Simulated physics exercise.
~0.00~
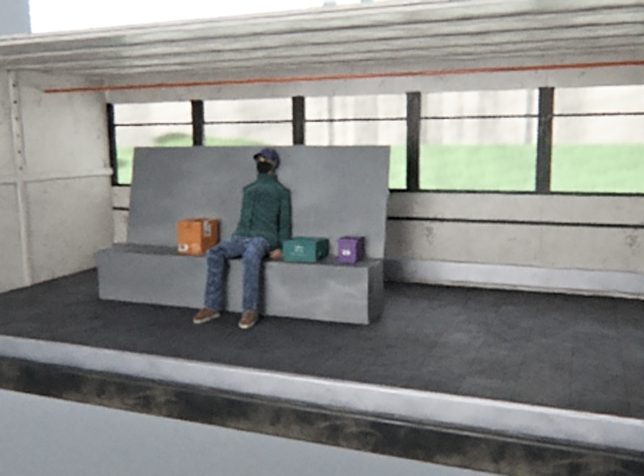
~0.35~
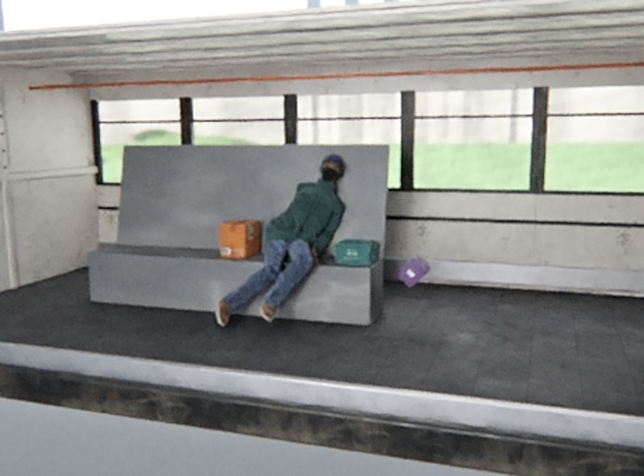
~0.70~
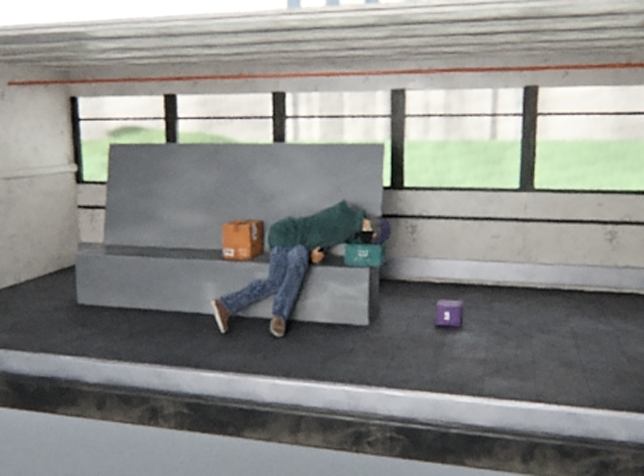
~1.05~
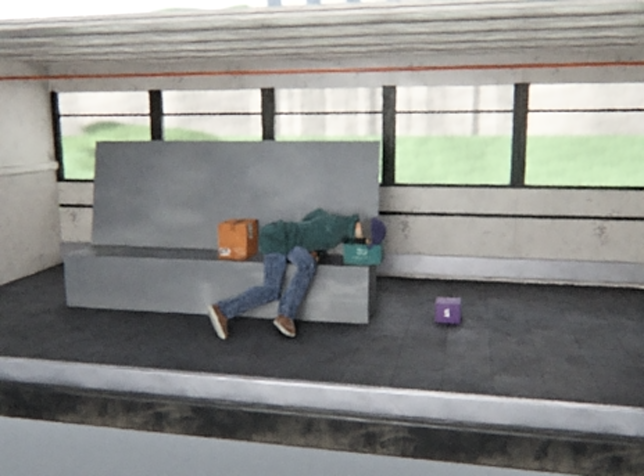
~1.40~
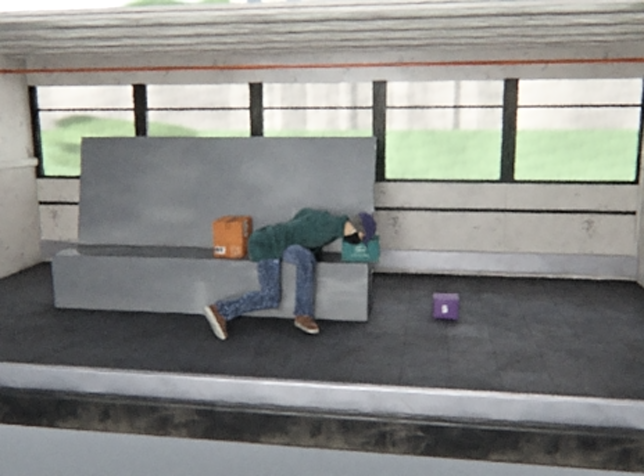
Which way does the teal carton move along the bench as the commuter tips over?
The teal carton slides to the right, toward the end of the bench.
